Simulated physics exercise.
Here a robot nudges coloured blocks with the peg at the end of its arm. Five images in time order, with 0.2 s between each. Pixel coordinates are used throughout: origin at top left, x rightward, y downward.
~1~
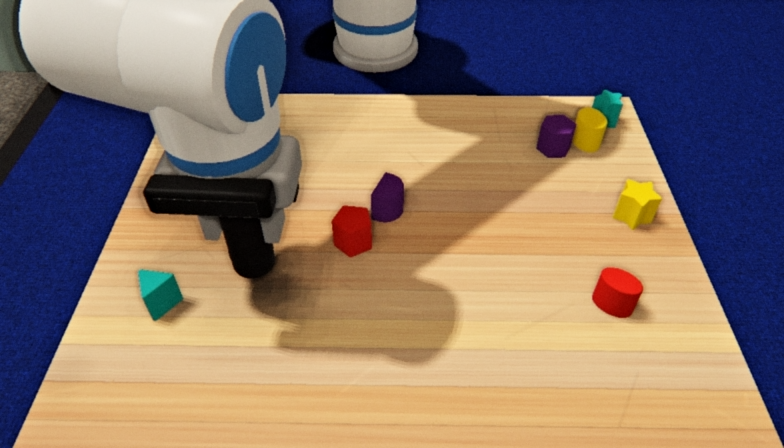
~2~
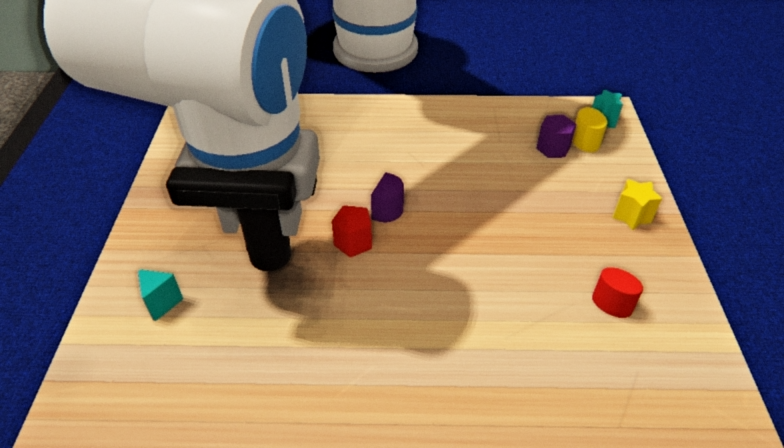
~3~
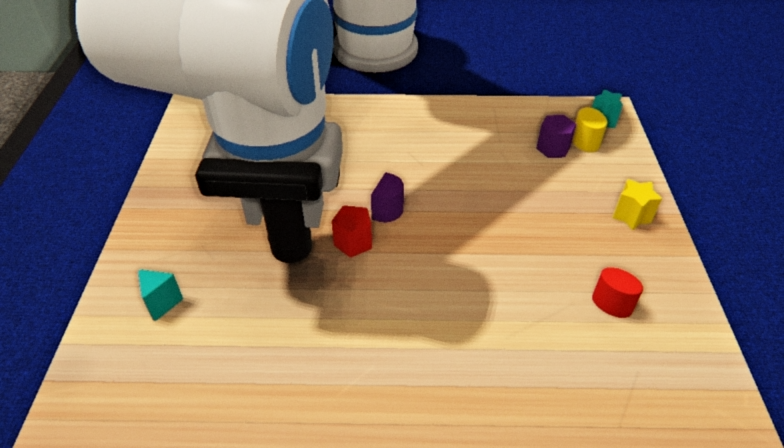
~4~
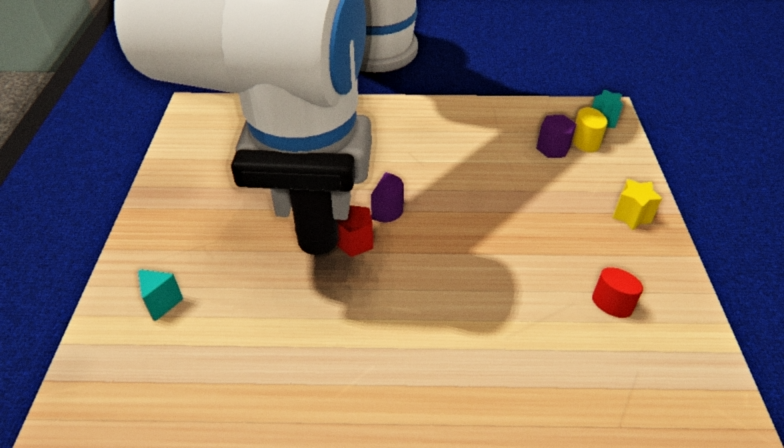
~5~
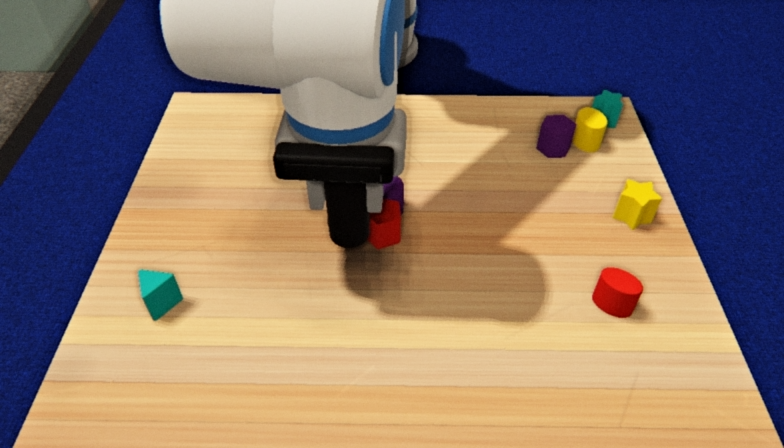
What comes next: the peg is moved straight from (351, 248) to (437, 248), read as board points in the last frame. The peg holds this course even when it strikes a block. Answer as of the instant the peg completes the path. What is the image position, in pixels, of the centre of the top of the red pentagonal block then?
Just about (441, 197).
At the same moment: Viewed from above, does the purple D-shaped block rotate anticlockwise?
Yes - that is the case.
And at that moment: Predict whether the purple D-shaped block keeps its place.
The purple D-shaped block changes place.
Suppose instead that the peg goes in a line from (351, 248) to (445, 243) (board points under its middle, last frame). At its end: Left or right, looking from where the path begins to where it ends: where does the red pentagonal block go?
The answer is left: Facing from the path's start to its end, that's where the red pentagonal block shifts.
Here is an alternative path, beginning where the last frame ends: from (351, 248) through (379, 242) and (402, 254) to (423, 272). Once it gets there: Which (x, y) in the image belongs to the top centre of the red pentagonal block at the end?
Answer: (418, 202).
What follows on the original path. Halfway along, peg at (394, 235); red pentagonal block at (421, 202), turned 40° anticlockwise; purple D-shaped block at (397, 181), turned 25° anticlockwise.
At the end, peg at (438, 235); red pentagonal block at (441, 197), turned 105° anticlockwise; purple D-shaped block at (397, 181), turned 25° anticlockwise.
